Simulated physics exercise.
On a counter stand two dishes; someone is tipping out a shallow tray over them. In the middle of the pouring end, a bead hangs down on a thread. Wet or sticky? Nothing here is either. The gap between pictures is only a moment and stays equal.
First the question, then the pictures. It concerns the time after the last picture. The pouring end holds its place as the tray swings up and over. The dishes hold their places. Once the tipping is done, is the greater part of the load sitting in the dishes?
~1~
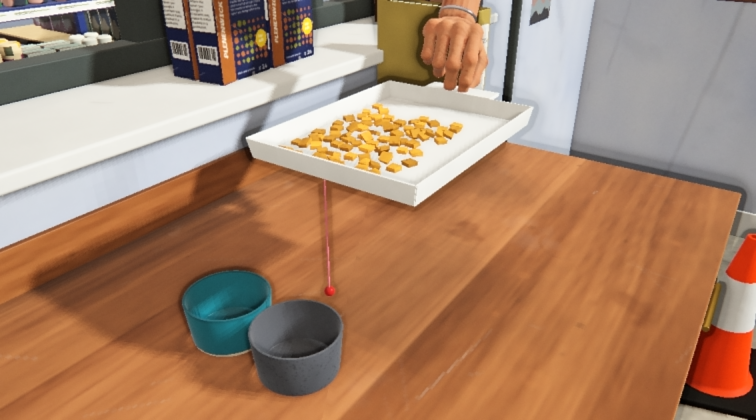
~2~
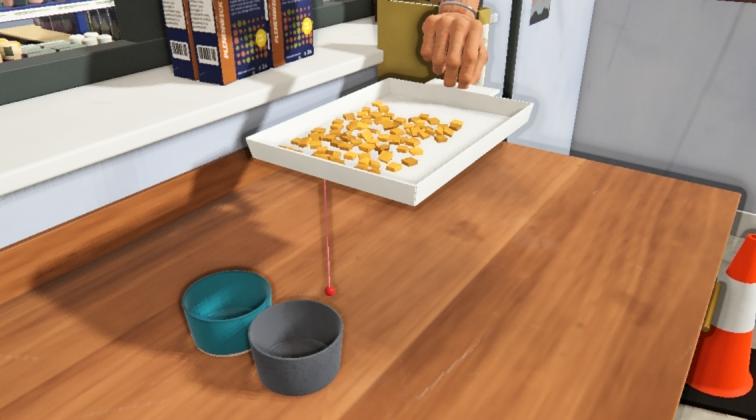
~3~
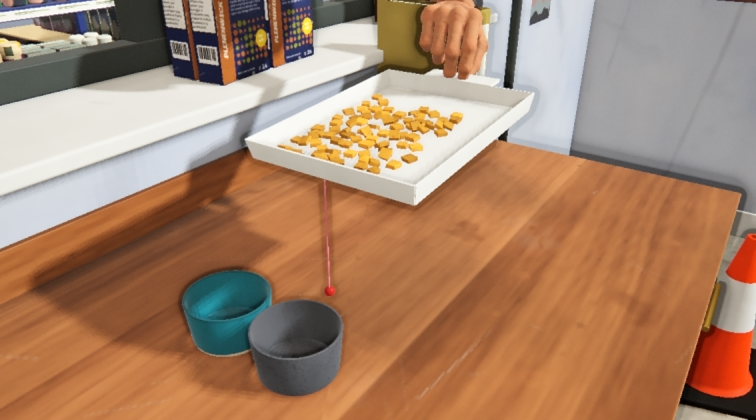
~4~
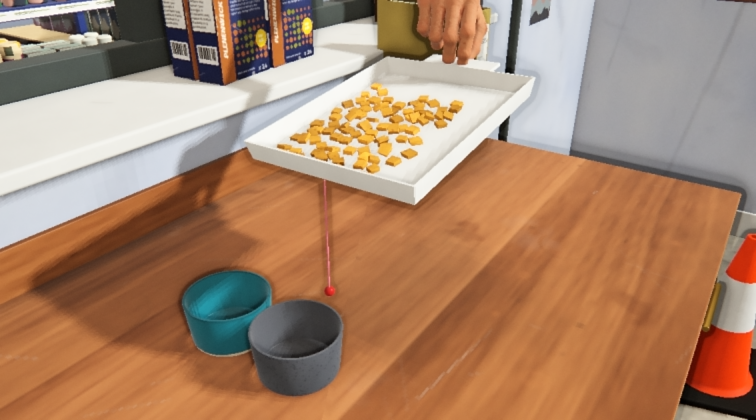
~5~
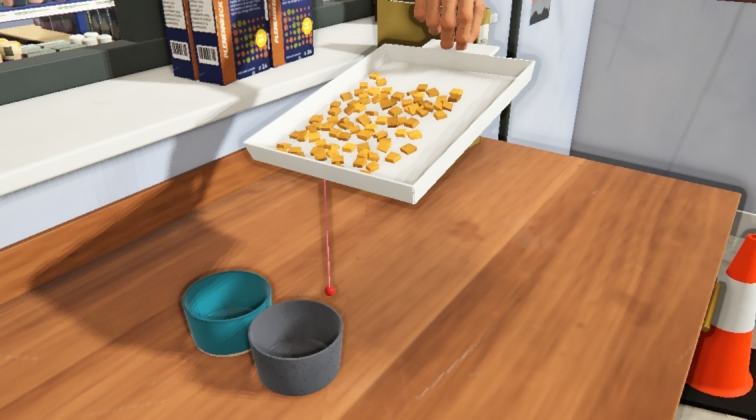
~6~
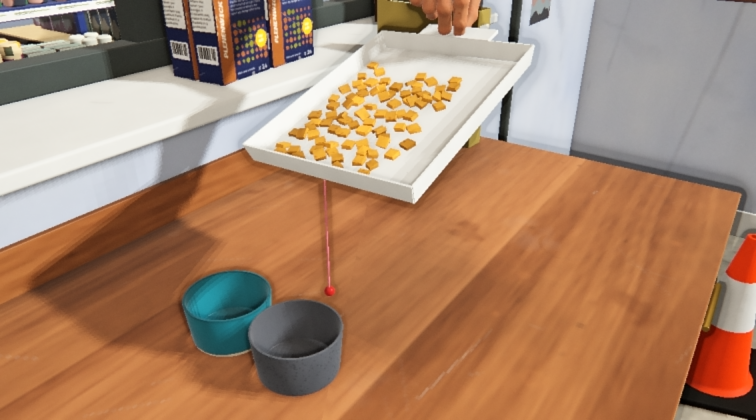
Yes, the greater part is in the dishes.
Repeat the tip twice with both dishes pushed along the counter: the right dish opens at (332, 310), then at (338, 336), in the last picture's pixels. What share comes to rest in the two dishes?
40 %, then 80 %.
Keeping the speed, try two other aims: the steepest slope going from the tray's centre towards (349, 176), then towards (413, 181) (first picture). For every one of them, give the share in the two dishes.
In turn, 50 percent and then 0 percent.
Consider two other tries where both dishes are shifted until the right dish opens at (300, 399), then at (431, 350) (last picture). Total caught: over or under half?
Result, first setup: The minor share; second setup: The minor share.
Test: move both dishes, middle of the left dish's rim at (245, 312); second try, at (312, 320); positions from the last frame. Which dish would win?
The dish at left, then the dish at left.
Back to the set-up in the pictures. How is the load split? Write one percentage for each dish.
Left dish about 40 per cent, right dish about 40 per cent.
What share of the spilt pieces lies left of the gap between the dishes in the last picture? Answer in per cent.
It works out to some 30 per cent.
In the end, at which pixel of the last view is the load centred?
Somewhere around (275, 355) in the last picture.
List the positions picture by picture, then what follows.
Corners of the pouring end at (252, 137) and (415, 183), level; middle of the load at (367, 137), small crackers; left dish at (196, 332); right dish at (266, 370); bead on its thread at (330, 291), in the first frame.
Corners of the pouring end at (251, 138) and (415, 183), level; middle of the load at (367, 136), in the second frame.
Corners of the pouring end at (251, 139) and (414, 183), tipped barely, level across its low end; middle of the load at (367, 132), in the third frame.
Corners of the pouring end at (250, 140) and (413, 183), tipped a little, level across its low end; middle of the load at (366, 126), in the fourth frame.
Corners of the pouring end at (249, 141) and (412, 183), tipped a little, level across its low end; middle of the load at (365, 120), in the fifth frame.
Corners of the pouring end at (248, 143) and (411, 183), tipped clearly, level across its low end; middle of the load at (363, 115); left dish at (196, 332); right dish at (266, 370), in the sixth frame.
Soon, tray tipped steeply; all on the tray.
A while on, tray tipped right over; nearly all on the tray; a stray few in the right dish; a stray few in the left dish.
Towards the end, tray tipped past a quarter turn; about half in the right dish; about a third in the left dish; about a quarter outside both; a stray few in the air.
Finally, tray tipped past a quarter turn; about half in the right dish; about a third in the left dish; about a quarter outside both; a stray few in the air.
